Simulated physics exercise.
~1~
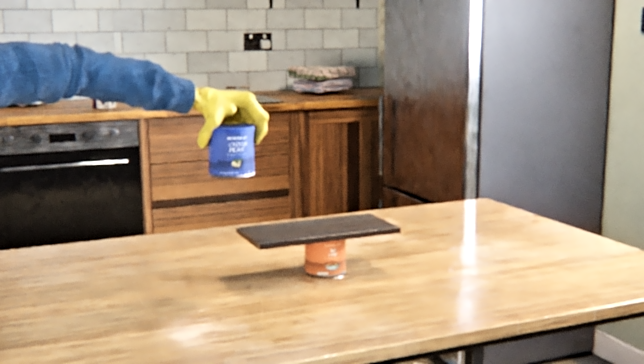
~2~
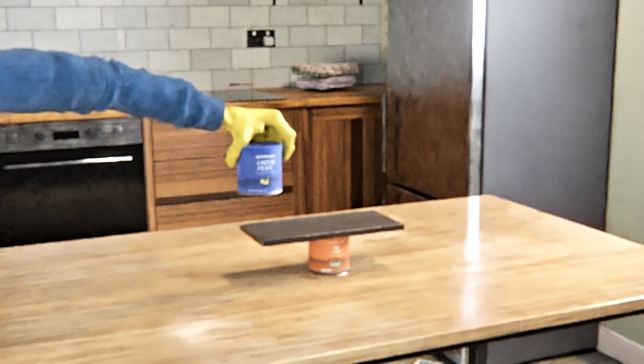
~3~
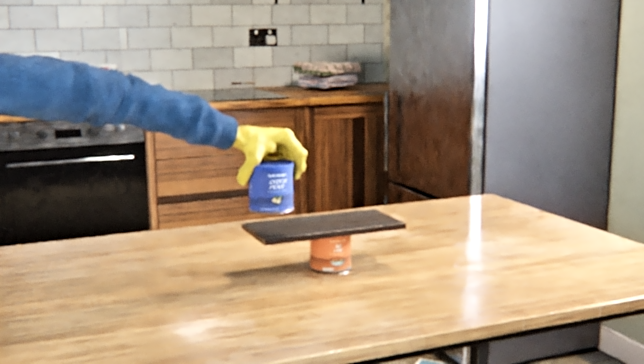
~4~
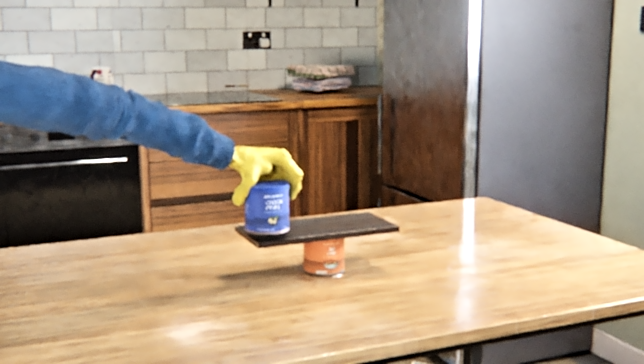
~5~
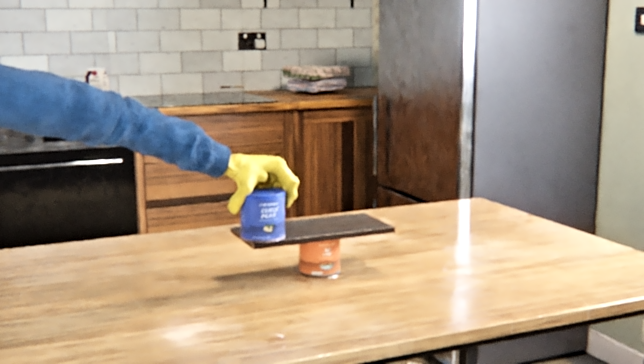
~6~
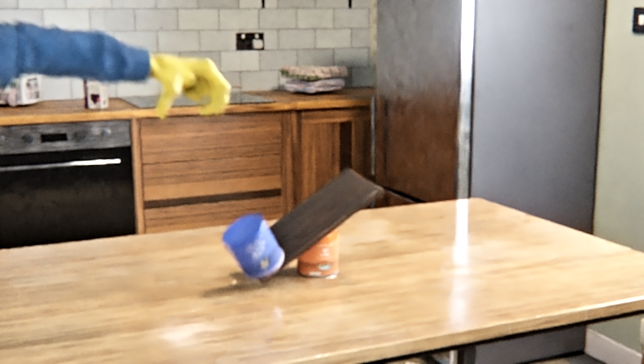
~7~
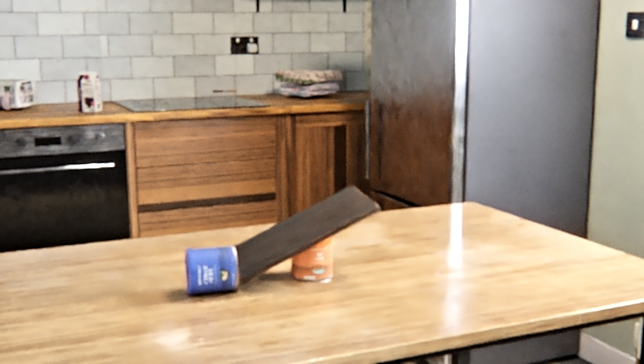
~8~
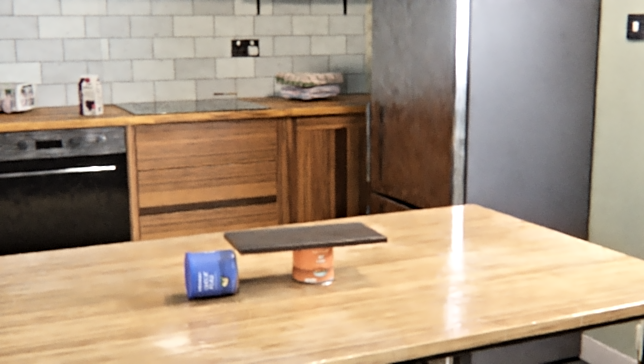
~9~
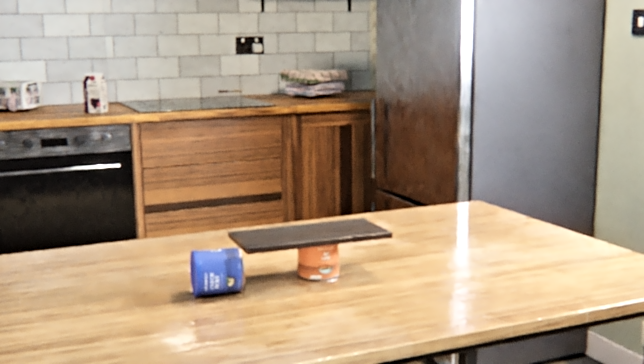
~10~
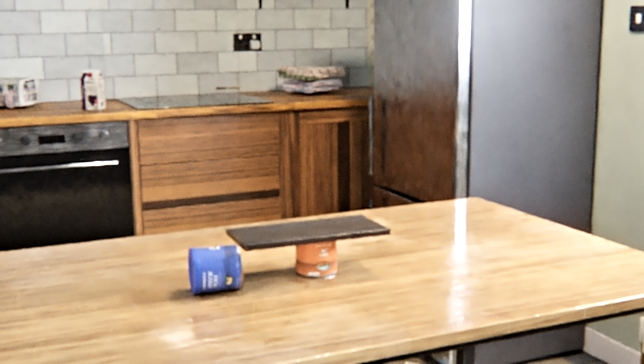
The clip shows a gloved hand lowering a blue tin onto the left end of a black board balanced on an orange tin. Once released, the board tips and the blue tin falls to the table, then the board swings back level, still resting on the orange tin.
